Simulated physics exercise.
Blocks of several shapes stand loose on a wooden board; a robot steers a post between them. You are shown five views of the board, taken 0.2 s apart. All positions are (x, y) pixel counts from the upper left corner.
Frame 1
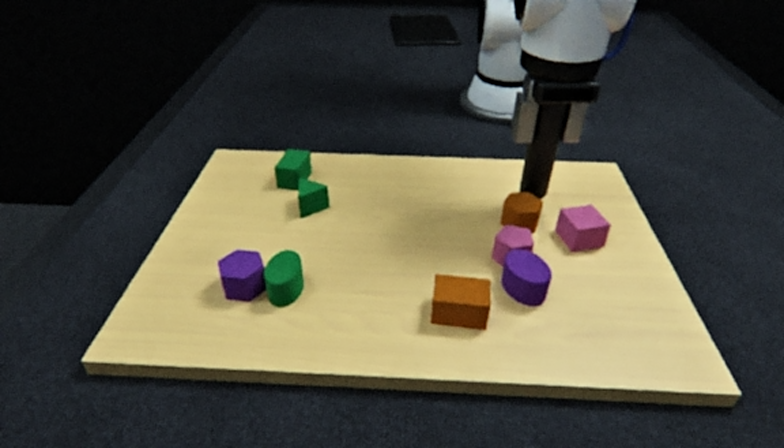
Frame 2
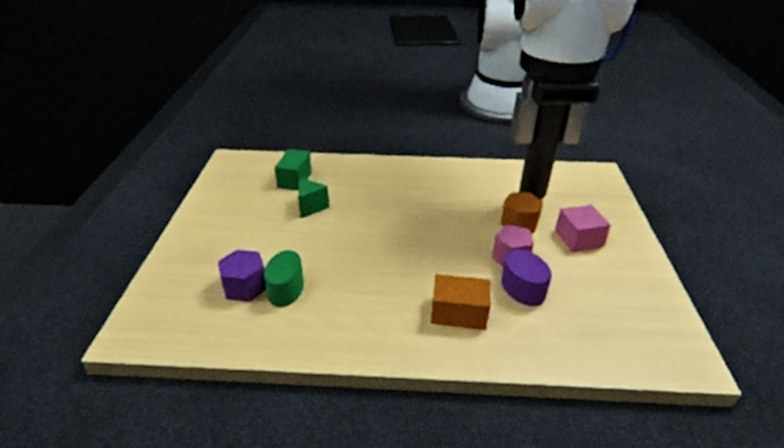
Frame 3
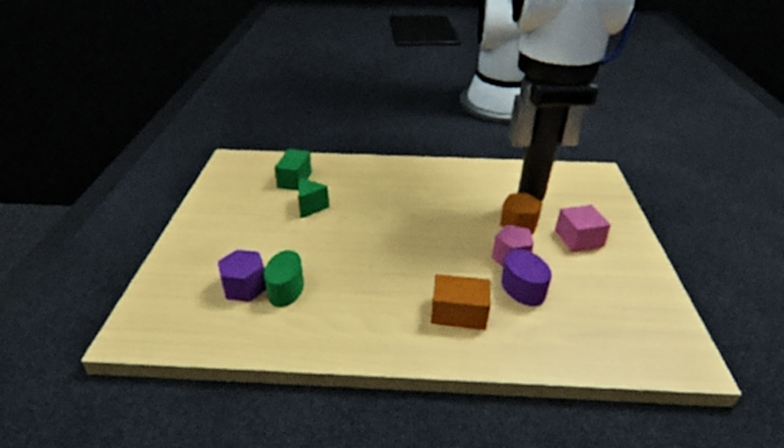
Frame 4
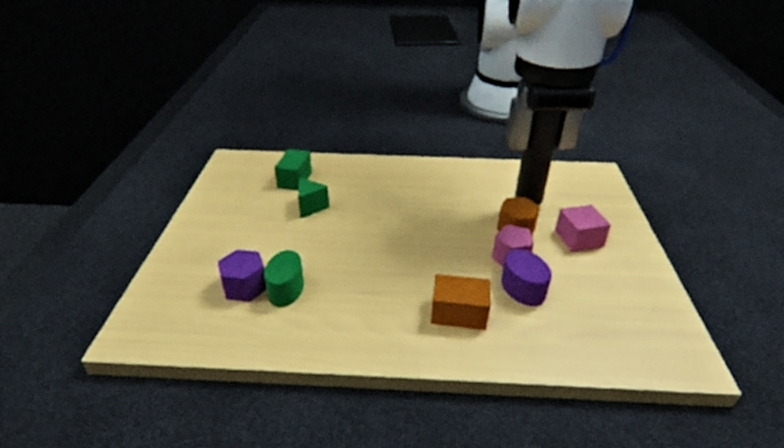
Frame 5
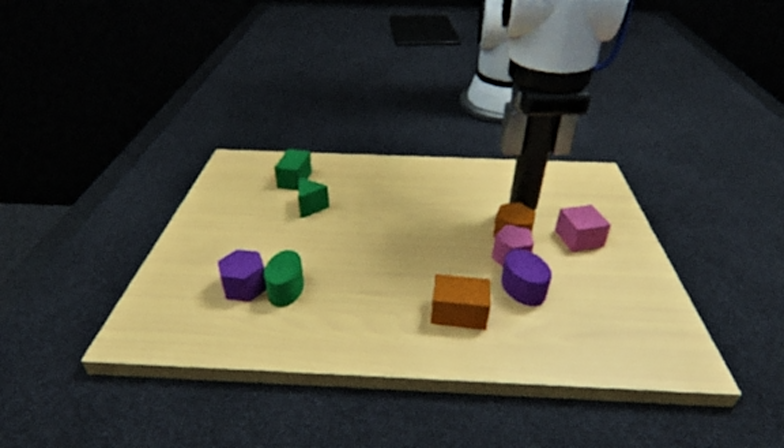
A robot's dark post stands behind the orange hexagon on a wooden board scattered with green, purple, pink and orange blocks, barely moving at first. It then edges forward and slightly left, nudging the hexagon a short way toward the pink pentagon, while the other blocks stay where they are.
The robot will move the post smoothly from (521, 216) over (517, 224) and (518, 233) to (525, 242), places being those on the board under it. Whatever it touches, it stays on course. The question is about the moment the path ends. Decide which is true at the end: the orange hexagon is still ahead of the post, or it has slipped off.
Final position: To the side or behind.
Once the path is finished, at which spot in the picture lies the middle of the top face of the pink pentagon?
About (487, 254).
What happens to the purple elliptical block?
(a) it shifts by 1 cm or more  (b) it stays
a (it shifts by 1 cm or more)
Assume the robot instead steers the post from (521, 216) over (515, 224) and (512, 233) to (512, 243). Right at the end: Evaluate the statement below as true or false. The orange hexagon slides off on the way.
False.
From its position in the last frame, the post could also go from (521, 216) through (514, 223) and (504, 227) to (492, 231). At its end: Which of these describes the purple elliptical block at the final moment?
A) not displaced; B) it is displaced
Letter B.
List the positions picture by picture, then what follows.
Tip of the post at (533, 192), middles of tops, pink pentagon at (516, 236), orange hexagon at (524, 201), purple elliptical block at (528, 265), pink square block at (585, 216), in the first frame.
Post at (533, 193), nothing pushed, in the second frame.
Post at (531, 195), orange hexagon at (523, 202), in the third frame.
Post at (529, 199), orange hexagon at (520, 207), in the fourth frame.
Post at (523, 204), pink pentagon at (516, 236), orange hexagon at (516, 213), purple elliptical block at (528, 265), pink square block at (585, 216), in the fifth frame.
The first path, step by step. Halfway along, post at (519, 217); pink pentagon at (500, 246); orange hexagon at (505, 224), turned 20° clockwise; purple elliptical block at (530, 271), turned 15° anticlockwise.
At the end, post at (527, 230); pink pentagon at (487, 254); orange hexagon at (504, 233), turned 50° clockwise; purple elliptical block at (529, 274), turned 30° anticlockwise; pink square block unmoved.
